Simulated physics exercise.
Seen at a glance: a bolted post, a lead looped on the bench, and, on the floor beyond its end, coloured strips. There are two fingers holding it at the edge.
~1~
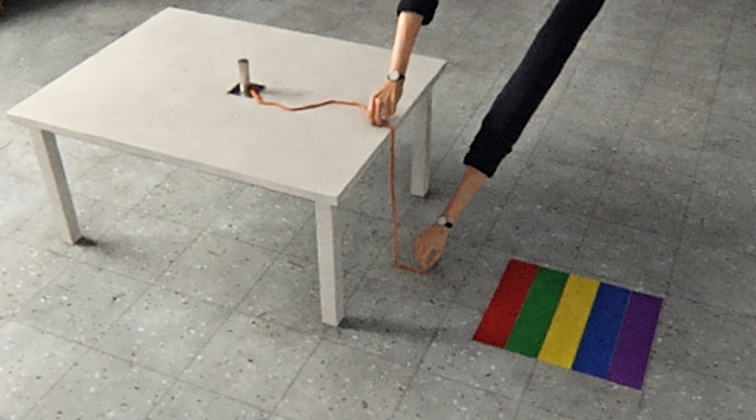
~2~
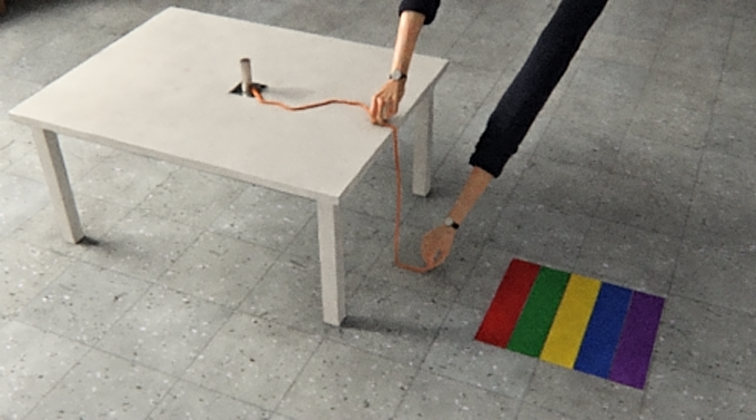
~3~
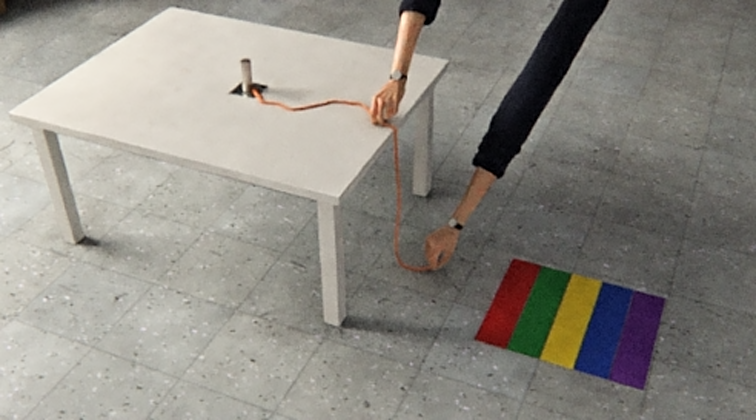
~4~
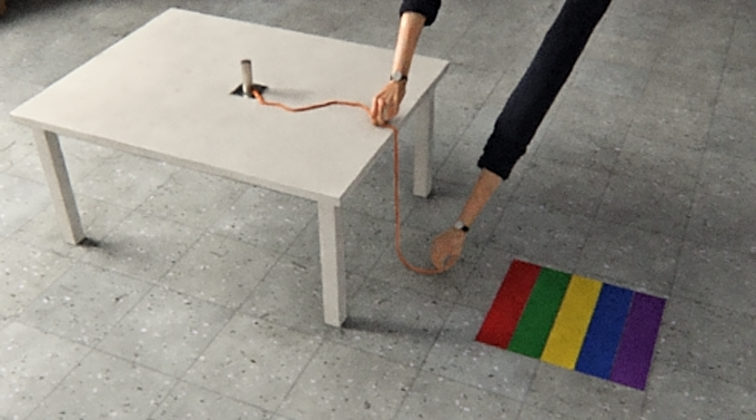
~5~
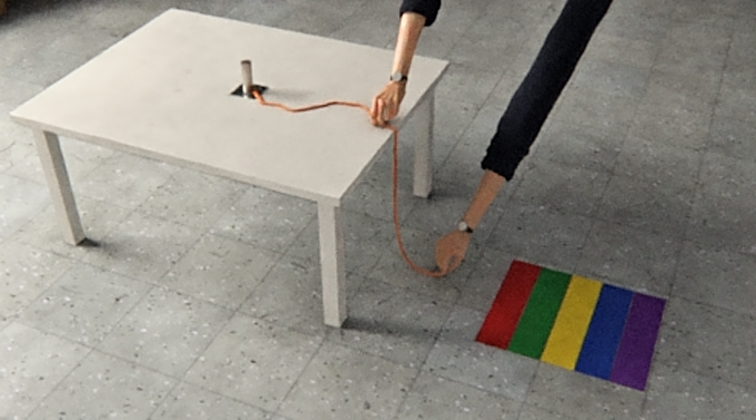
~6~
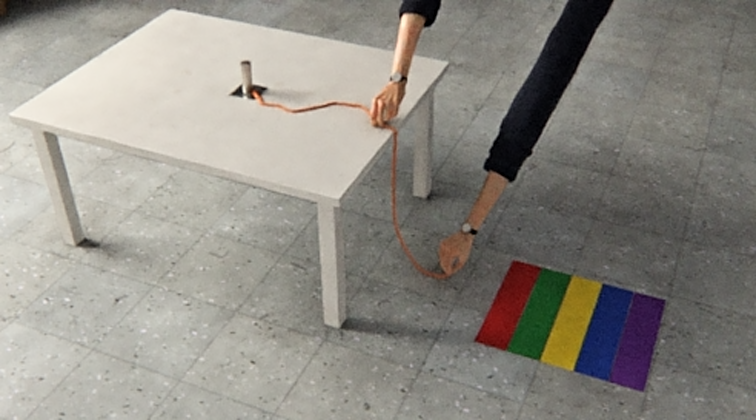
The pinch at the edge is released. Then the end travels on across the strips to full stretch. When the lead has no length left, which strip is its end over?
The yellow strip.
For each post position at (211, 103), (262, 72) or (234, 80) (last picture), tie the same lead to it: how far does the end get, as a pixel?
The spots are near (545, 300), (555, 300) and (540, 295).
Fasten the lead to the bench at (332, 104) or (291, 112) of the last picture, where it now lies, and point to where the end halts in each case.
In that order: (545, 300) and (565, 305).
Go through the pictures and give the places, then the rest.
In the first frame, end (426, 264); red (495, 328); green (527, 338); yellow (560, 347); blue (594, 357); purple (629, 367).
In the second frame, end (433, 265); lead through (265, 102) (321, 104) (369, 112) (396, 153) (399, 204) (396, 254).
In the third frame, end (437, 266).
In the fourth frame, end (443, 269); lead through (266, 103) (321, 105) (370, 113) (396, 153) (397, 205) (400, 255).
In the fifth frame, end (447, 271).
In the sixth frame, end (451, 272); lead through (266, 104) (321, 106) (370, 114) (395, 154) (394, 205) (411, 257).
Soon after, end near (514, 289); over red.
After that, end near (553, 300); over green.
At the stop, end near (577, 307); over yellow. The yellow one.
